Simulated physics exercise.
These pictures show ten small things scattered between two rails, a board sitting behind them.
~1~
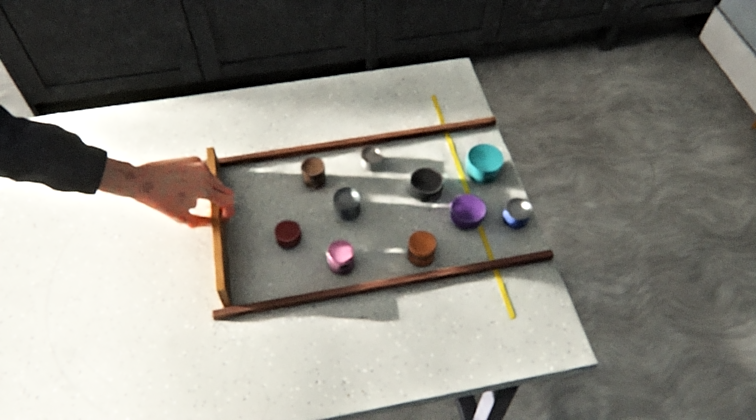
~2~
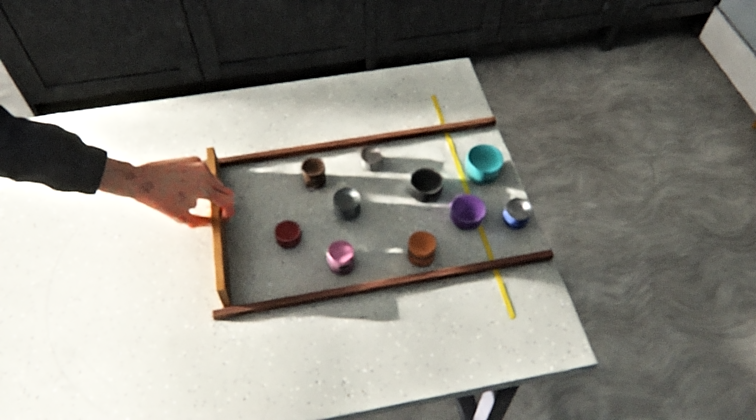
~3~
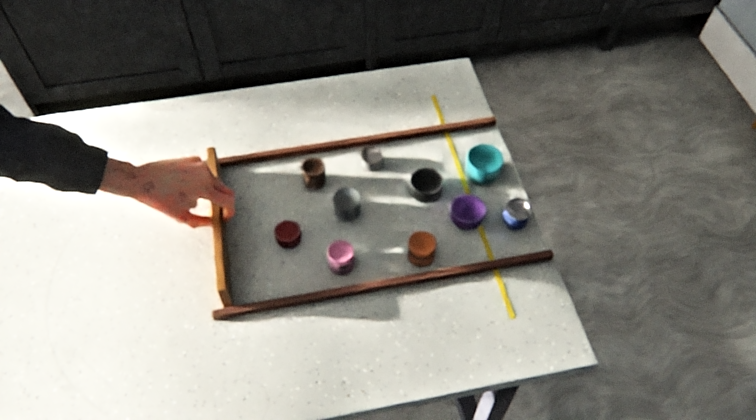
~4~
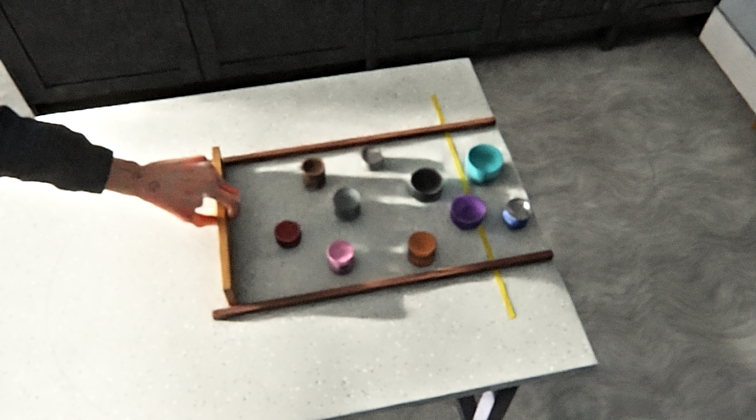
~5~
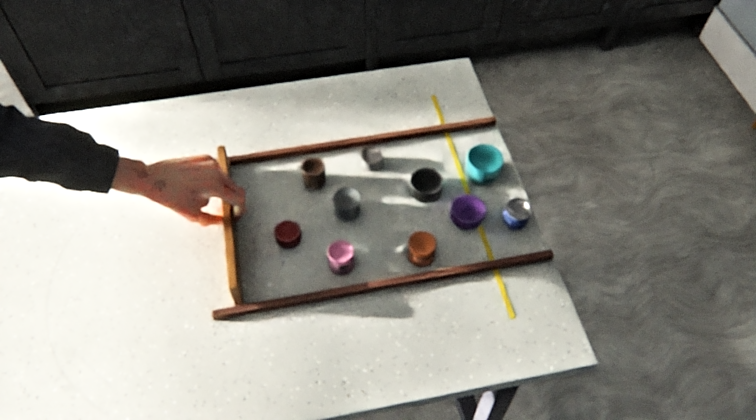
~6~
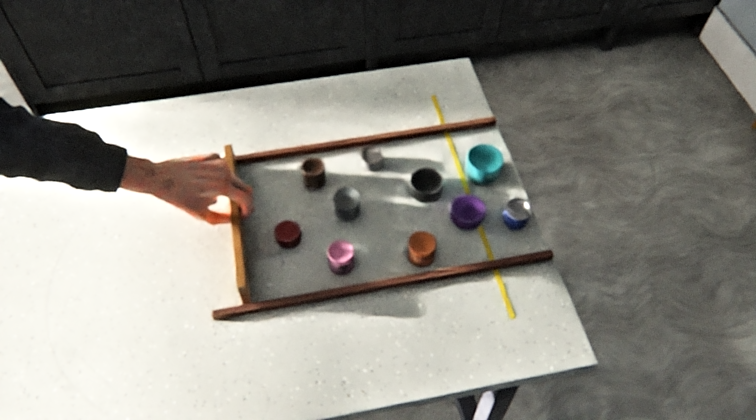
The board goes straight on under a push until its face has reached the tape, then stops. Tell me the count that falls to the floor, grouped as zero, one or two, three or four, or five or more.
The count is one or two.
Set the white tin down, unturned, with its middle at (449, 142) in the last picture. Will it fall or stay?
From that start, the object then is safe.
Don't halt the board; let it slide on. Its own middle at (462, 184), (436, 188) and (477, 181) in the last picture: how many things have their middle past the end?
First 2, then 0, then 2.
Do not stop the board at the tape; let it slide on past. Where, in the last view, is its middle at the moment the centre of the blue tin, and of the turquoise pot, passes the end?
When the blue tin crosses, the middle is near (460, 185); when the turquoise pot crosses, near (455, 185).
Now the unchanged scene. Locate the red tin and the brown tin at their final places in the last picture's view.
In the last picture, roughly (487, 206) and (468, 152).
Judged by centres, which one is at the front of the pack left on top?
That would be the purple pot.
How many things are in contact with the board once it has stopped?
The number is 5.
A little later, none off yet; blue tin at rest near (517, 215); turquoise pot at rest near (484, 165); purple pot at rest near (467, 213).
When it is over, the number that fall off is one or two; down, turquoise pot and blue tin.
